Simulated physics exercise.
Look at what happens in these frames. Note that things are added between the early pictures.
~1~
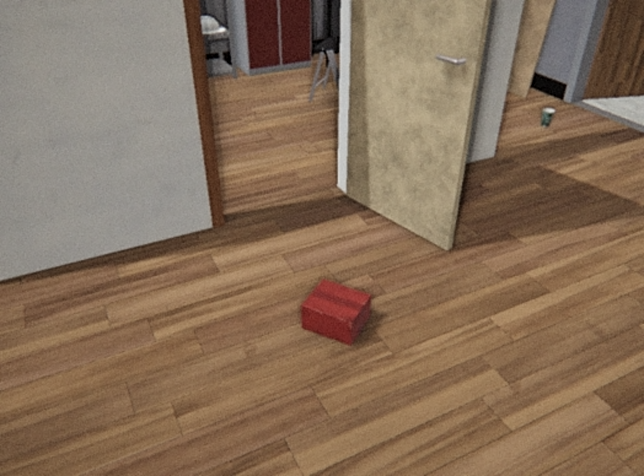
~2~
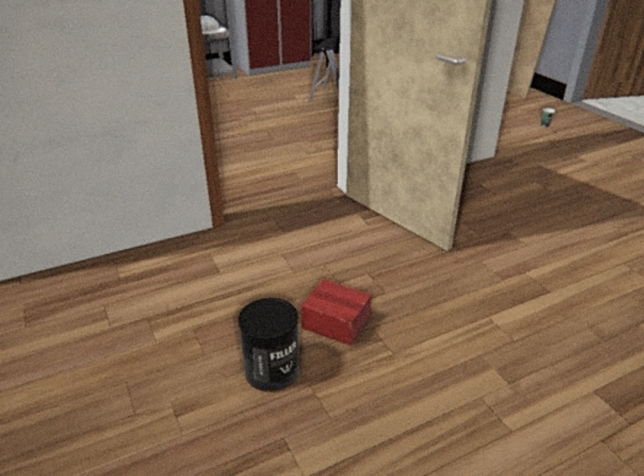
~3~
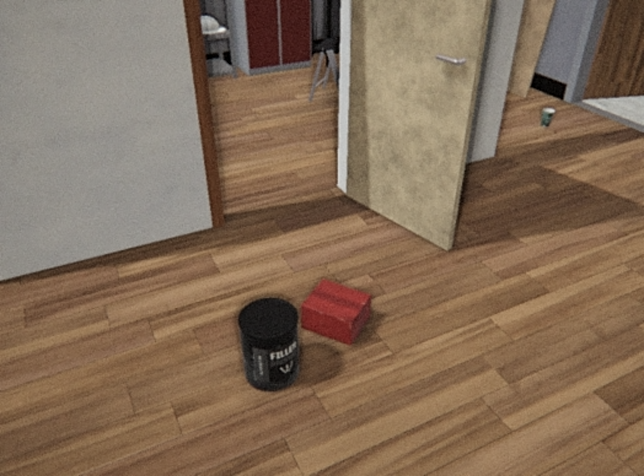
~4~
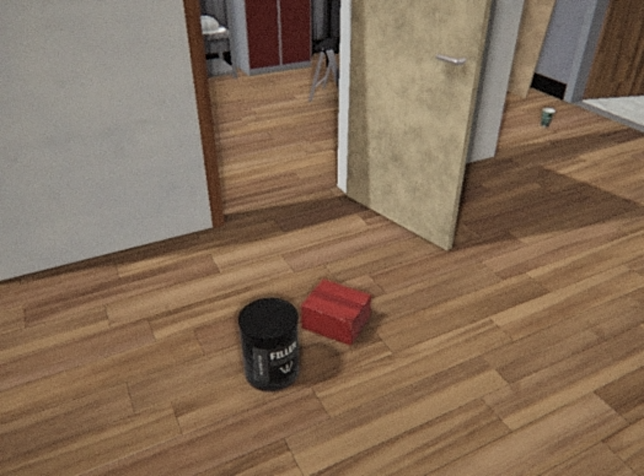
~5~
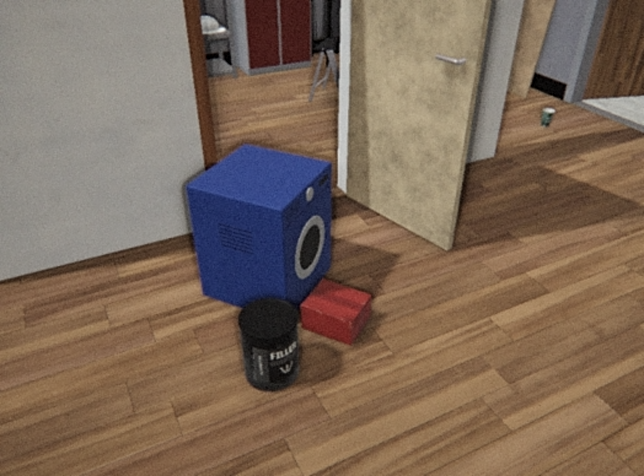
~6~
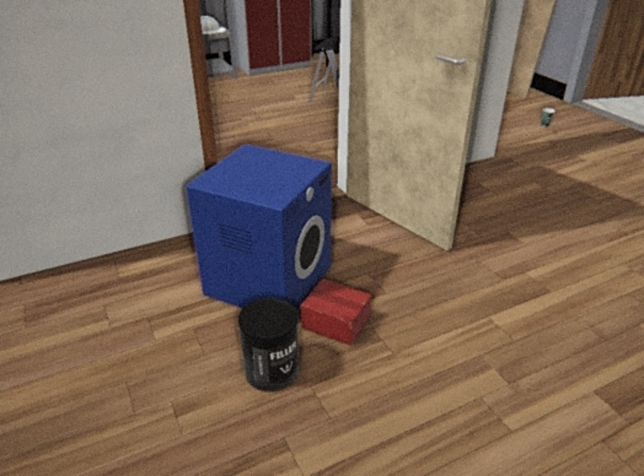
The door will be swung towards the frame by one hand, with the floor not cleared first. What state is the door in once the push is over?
Chances are the door will be thwarted.
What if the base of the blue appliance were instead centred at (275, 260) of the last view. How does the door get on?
Then it gets caught partway.
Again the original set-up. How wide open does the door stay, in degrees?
Close to 55 degrees, I'd say.
Then, 0.30 s past the last view, door 97° open.
Then, 0.60 s past the last view, door 77° open.
Then, 0.70 s past the last view, door 69° open.
Then, 0.90 s past the last view, door 56° open.
Finally, door 55° open; all 3 still in place. Final places as the last picture's camera would see them, blue appliance near (264, 231).
